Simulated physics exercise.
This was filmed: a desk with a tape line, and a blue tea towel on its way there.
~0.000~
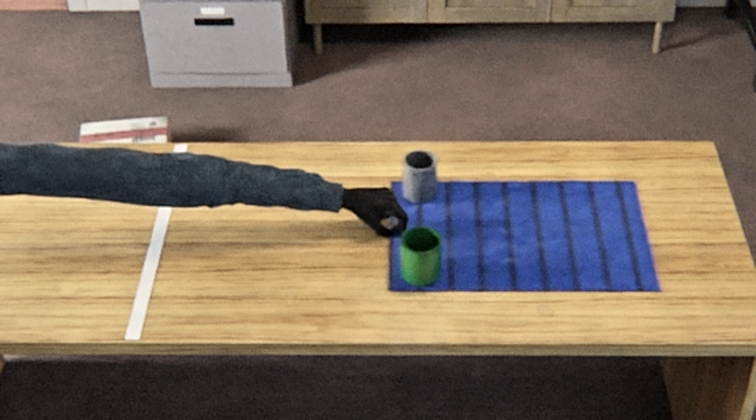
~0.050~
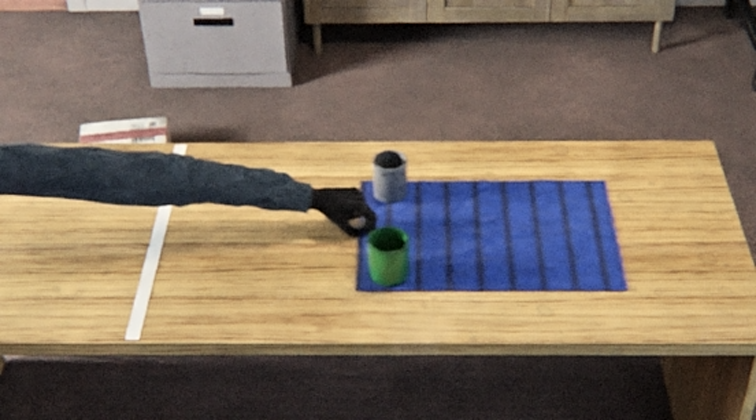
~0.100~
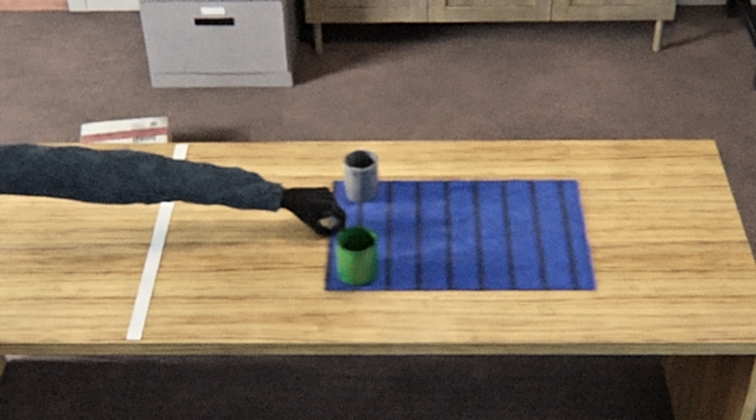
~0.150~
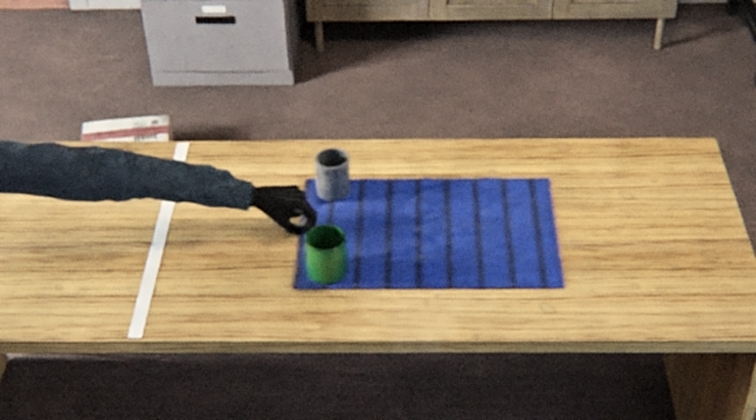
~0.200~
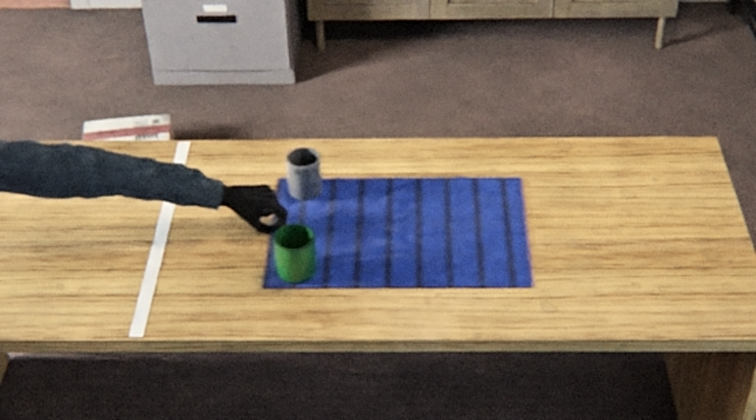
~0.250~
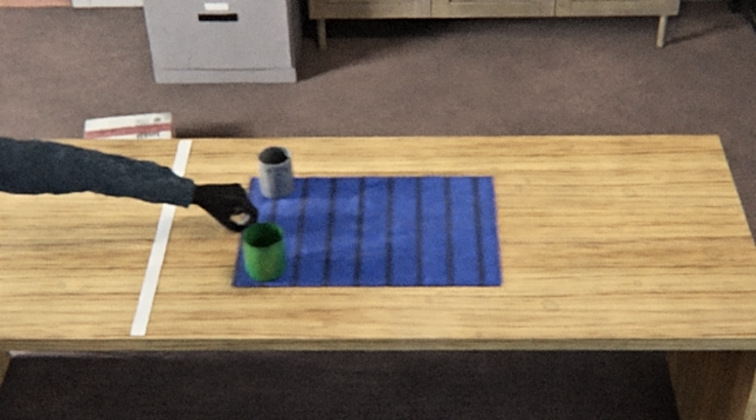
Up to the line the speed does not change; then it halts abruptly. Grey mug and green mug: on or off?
Grey mug - off; green mug - off.
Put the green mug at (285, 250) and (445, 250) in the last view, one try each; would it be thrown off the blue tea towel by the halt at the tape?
Results in order: It drops off, then it sits tight.
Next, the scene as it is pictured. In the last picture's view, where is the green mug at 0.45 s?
(145, 253).
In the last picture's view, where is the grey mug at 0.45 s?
At that time it is at about pixel (165, 174).
After 0.34 s, hem short of the tape; grey mug on the cloth near (223, 173); green mug on the cloth near (208, 253).
After 0.45 s, hem at the tape; grey mug ahead of the hem near (166, 174); green mug ahead of the hem near (145, 253).
At rest, hem at the tape; grey mug knocked over near (115, 178); green mug knocked over near (82, 251). The grey mug shoots off the front and the green mug slides clear of the cloth.
